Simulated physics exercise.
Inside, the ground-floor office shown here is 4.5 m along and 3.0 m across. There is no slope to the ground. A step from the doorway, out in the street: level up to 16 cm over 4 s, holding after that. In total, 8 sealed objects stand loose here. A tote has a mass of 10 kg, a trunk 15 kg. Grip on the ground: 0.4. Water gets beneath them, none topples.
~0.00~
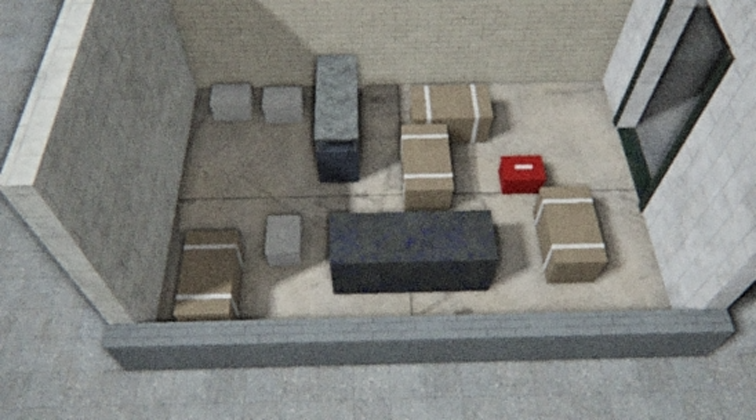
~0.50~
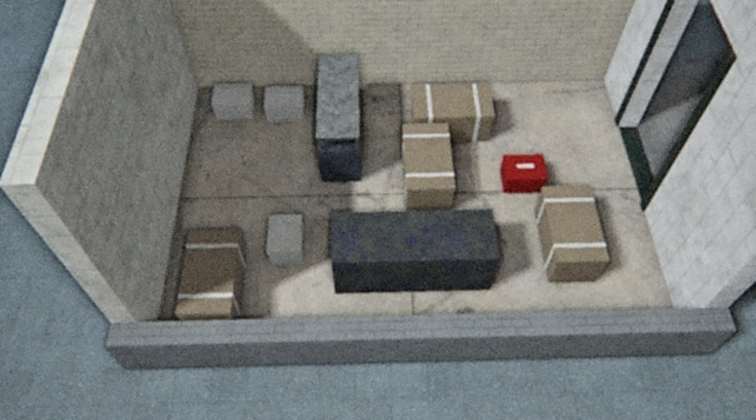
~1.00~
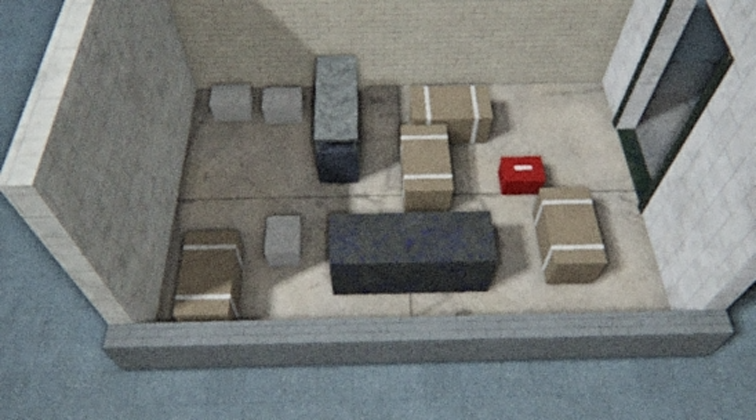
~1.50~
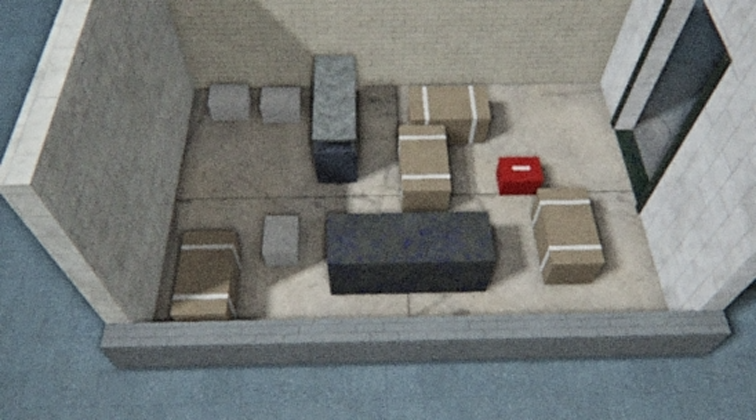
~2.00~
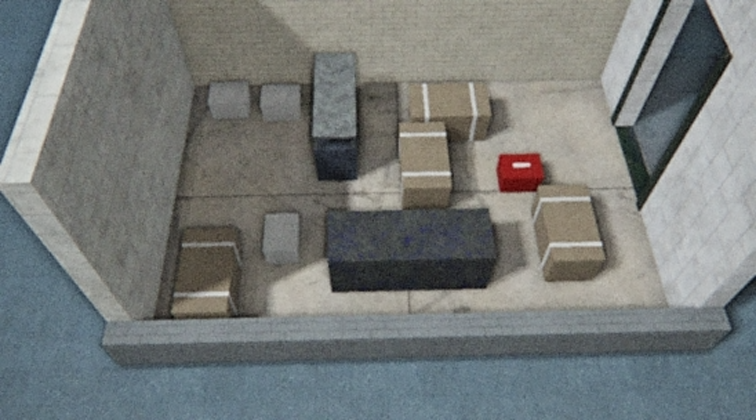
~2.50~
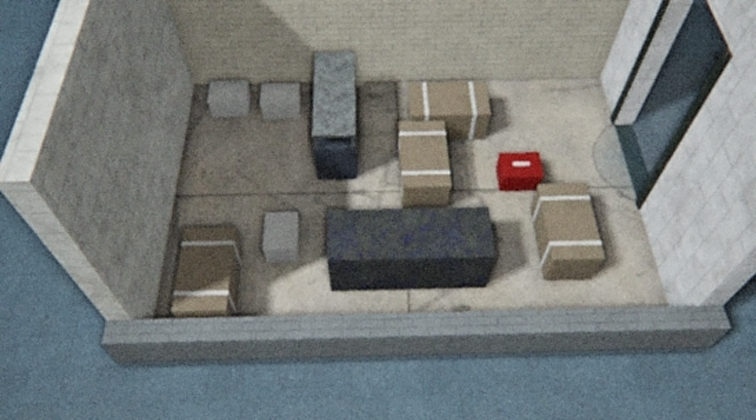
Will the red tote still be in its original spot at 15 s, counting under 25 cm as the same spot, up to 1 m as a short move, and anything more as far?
Expect it to be pushed beyond a metre.
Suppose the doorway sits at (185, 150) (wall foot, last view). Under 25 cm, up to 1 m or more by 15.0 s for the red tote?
Red tote: No real movement.
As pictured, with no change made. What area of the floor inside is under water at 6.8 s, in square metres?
Roughly 8.0 m2.
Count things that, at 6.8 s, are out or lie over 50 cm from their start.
The answer is 2.
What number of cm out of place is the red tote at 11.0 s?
Roughly 120 centimetres by that point.
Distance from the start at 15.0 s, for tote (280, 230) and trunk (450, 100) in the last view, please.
The first is 80 cm from its start, the second 40 cm.
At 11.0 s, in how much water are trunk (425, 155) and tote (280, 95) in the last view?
I'd put it at 4 cm and 4 cm respectively.
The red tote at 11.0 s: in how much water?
Somewhere close to 9 cm.
After 3.5 s the red tote is near (521, 164), 0.0 m from its start, aground; 0 afloat.
After 6.8 s the red tote is near (472, 157), 0.5 m from its start, aground; 2 afloat.
After 11.0 s the red tote is near (411, 139), 1.1 m from its start, afloat; 4 afloat.
After 15.0 s the red tote is near (245, 172), 2.7 m from its start, afloat; 8 afloat.
